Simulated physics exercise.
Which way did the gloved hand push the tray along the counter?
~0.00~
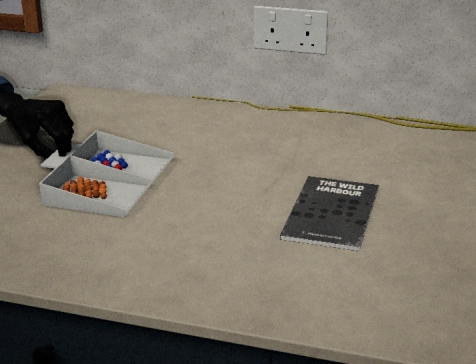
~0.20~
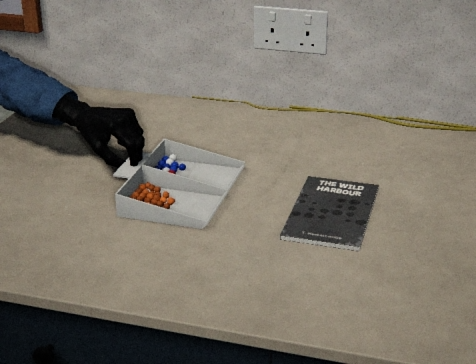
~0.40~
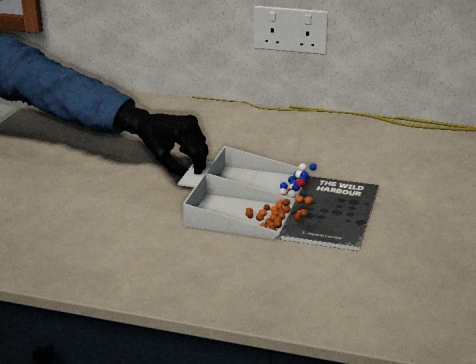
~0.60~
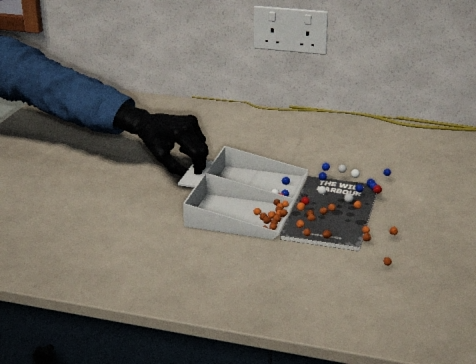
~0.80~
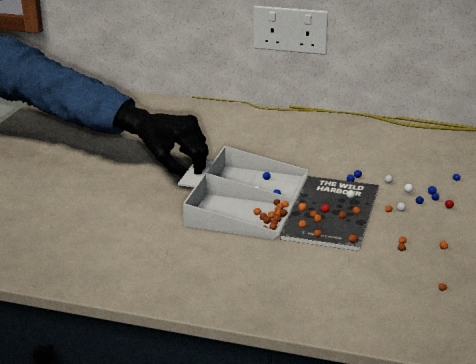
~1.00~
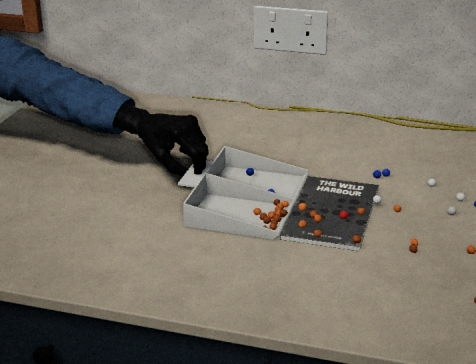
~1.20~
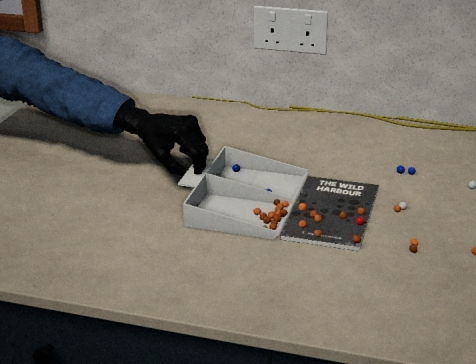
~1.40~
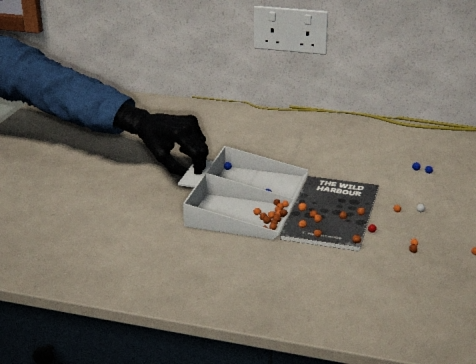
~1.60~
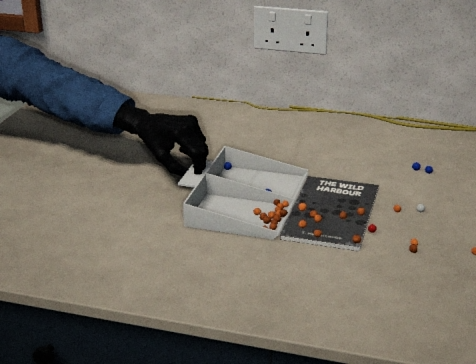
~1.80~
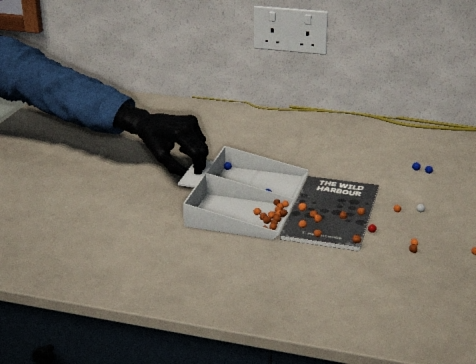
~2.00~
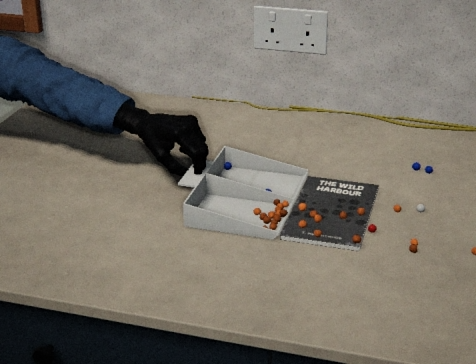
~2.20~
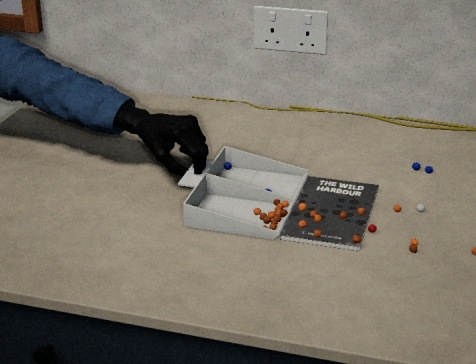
The hand pushed the tray to the right, until it stopped at the thin book.
